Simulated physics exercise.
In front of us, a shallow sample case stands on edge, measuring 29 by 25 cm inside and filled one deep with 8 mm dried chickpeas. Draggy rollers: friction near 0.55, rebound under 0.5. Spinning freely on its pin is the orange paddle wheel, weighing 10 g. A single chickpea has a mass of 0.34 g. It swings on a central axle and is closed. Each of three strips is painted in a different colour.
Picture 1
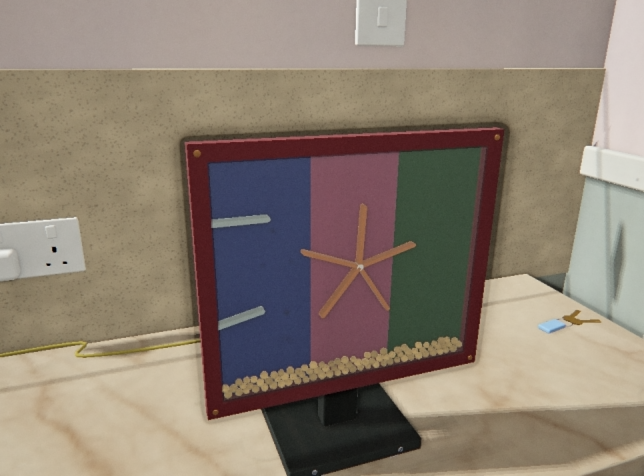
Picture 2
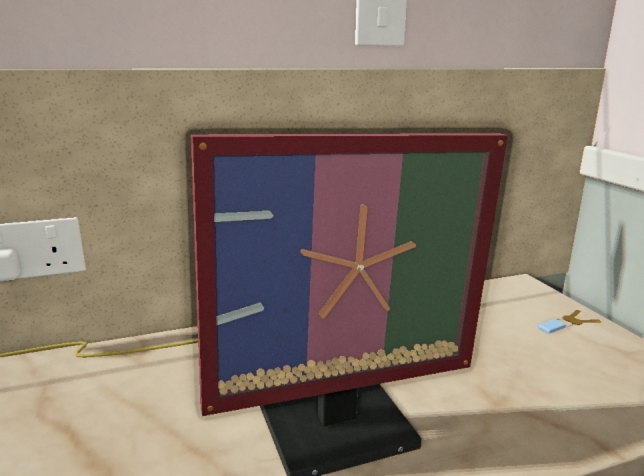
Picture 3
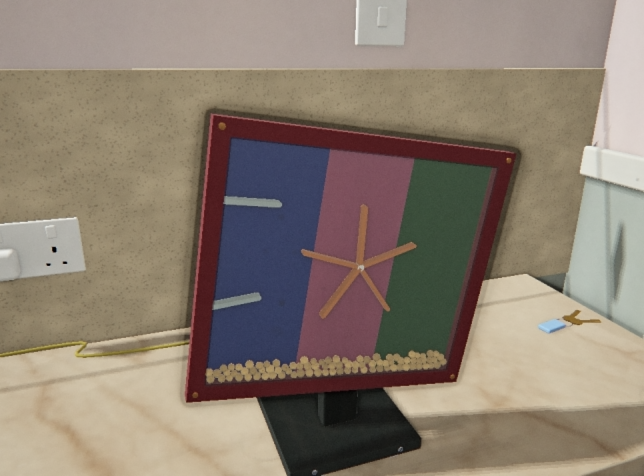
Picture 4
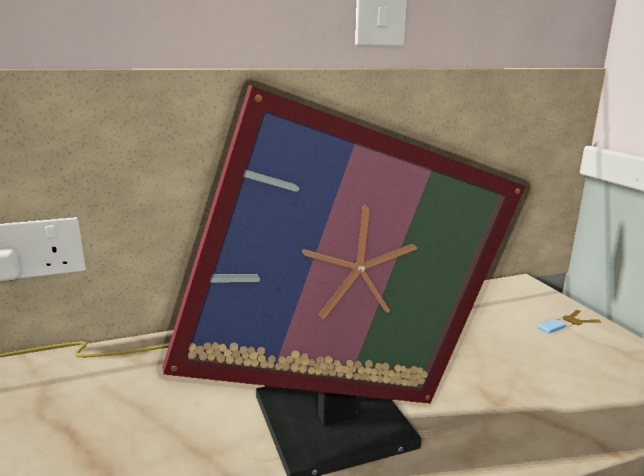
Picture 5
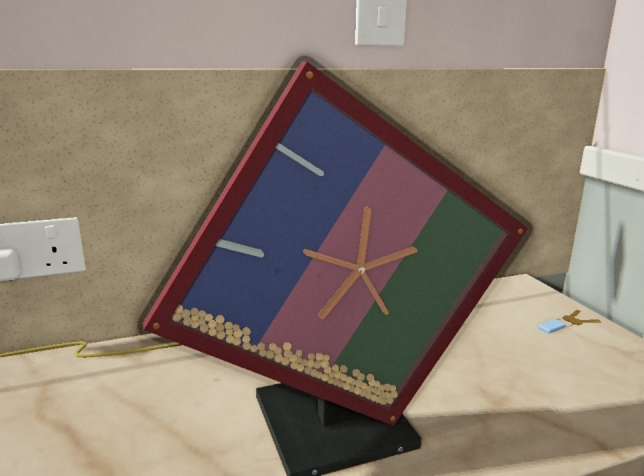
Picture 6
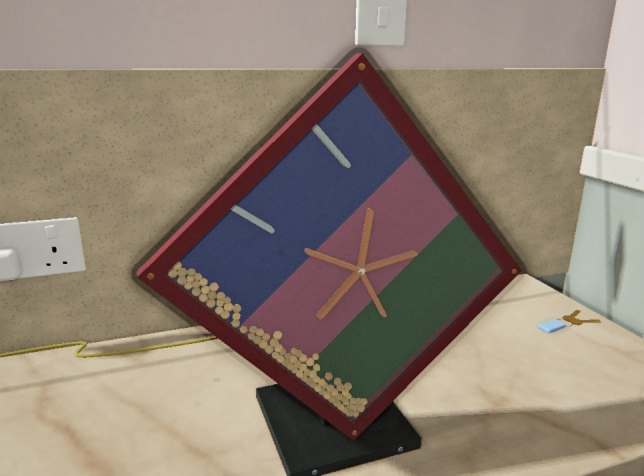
A framed case with three coloured strips turns clockwise, and the chickpeas inside shift unevenly.
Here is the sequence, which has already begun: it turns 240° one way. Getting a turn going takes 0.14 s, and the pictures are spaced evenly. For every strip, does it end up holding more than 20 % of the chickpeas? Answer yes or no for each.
Pink strip: No; blue strip: Yes; green strip: No.
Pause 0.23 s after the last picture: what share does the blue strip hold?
Share: Near 15 per cent.
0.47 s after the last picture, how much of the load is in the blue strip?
Close to 5 % of the load.
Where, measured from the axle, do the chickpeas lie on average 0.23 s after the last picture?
It sits around 11 cm to the left and around 1 cm up.
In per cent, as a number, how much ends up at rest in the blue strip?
About 100 per cent.
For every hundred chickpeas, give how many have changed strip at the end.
About 65 in a hundred.
Then, 0.23 s after the last picture, it stands 122° clockwise; the chickpeas' middle is 11 cm left of and 1 cm above the centre; pink 30 %, blue 15 %, green 55 %.
Then, 0.47 s after the last picture, it has come round 199° clockwise; the chickpeas' middle is 6 cm left of and level with the centre; pink 35 %, blue 5 %, green 60 %.
Then, 0.67 s after the last picture, it has come round 240° clockwise; the chickpeas' middle is 3 cm left of and 6 cm below the centre; pink 45 %, blue 40 %, green 15 %.
All still 4.7 s after it, it has come round 240° clockwise; pink 0 %, blue 100 %, green 0 %.
